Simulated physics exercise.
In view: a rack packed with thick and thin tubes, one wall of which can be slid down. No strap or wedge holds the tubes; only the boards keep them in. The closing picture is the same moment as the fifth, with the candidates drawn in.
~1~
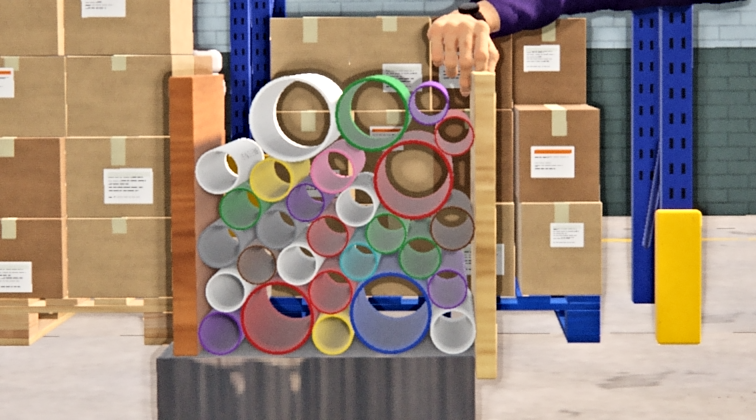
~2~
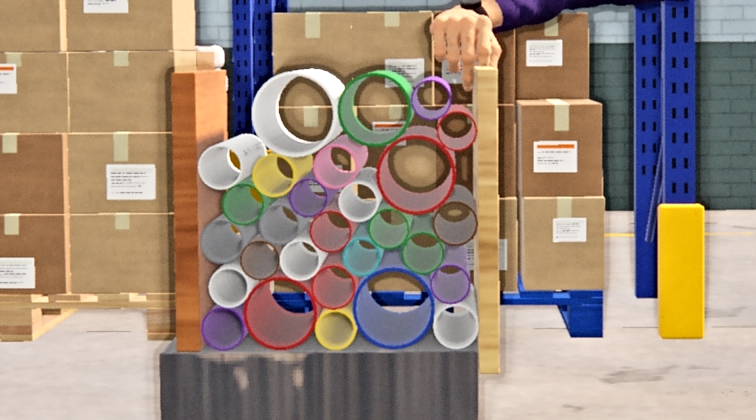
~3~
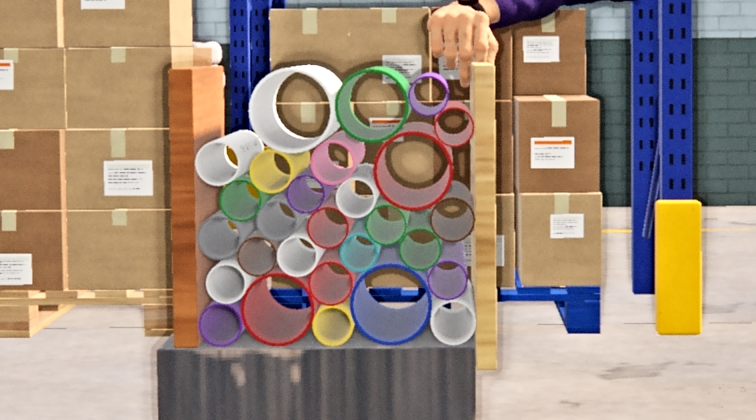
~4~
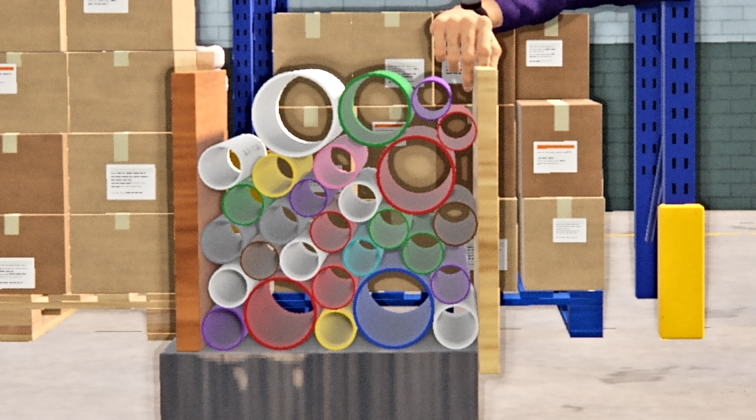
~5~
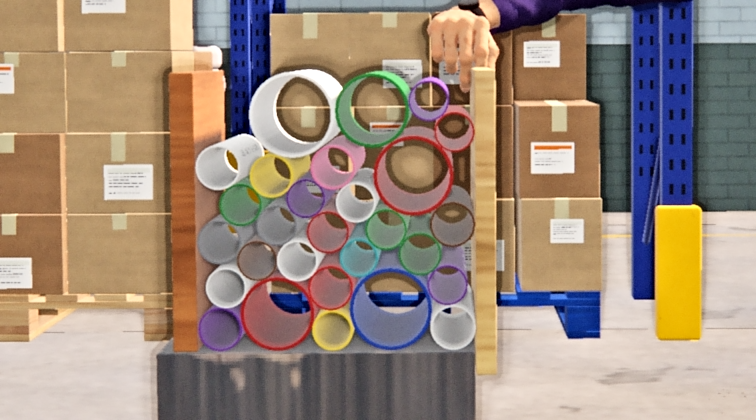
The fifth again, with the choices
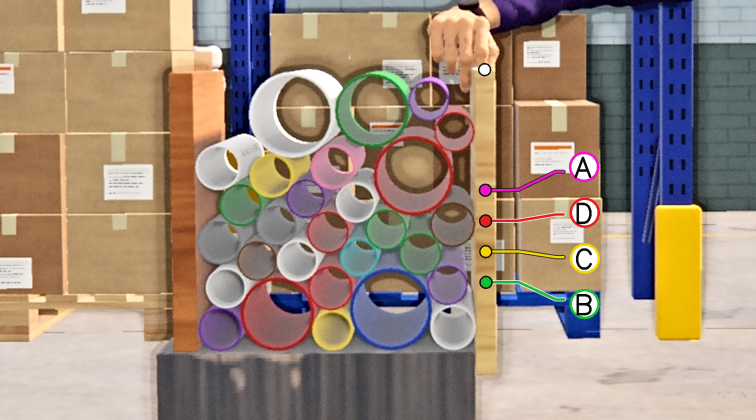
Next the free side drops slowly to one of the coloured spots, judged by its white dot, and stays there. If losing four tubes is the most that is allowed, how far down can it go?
No lower than C.
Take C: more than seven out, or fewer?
At C, fewer than seven.
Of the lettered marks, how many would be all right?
The number is three.
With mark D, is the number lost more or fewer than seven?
At D, fewer than seven.
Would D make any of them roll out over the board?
Yes.
On the marked copy, A at (485, 190); B at (486, 283); C at (485, 252); D at (485, 221); the white dot at (484, 70).
With C. Early on, top of the board (475, 150).
Further on, top of the board (475, 242).
At the end, top of the board (475, 251), two out over the board.
As for the rest, A none out over the board; B five out over the board; D two out over the board.
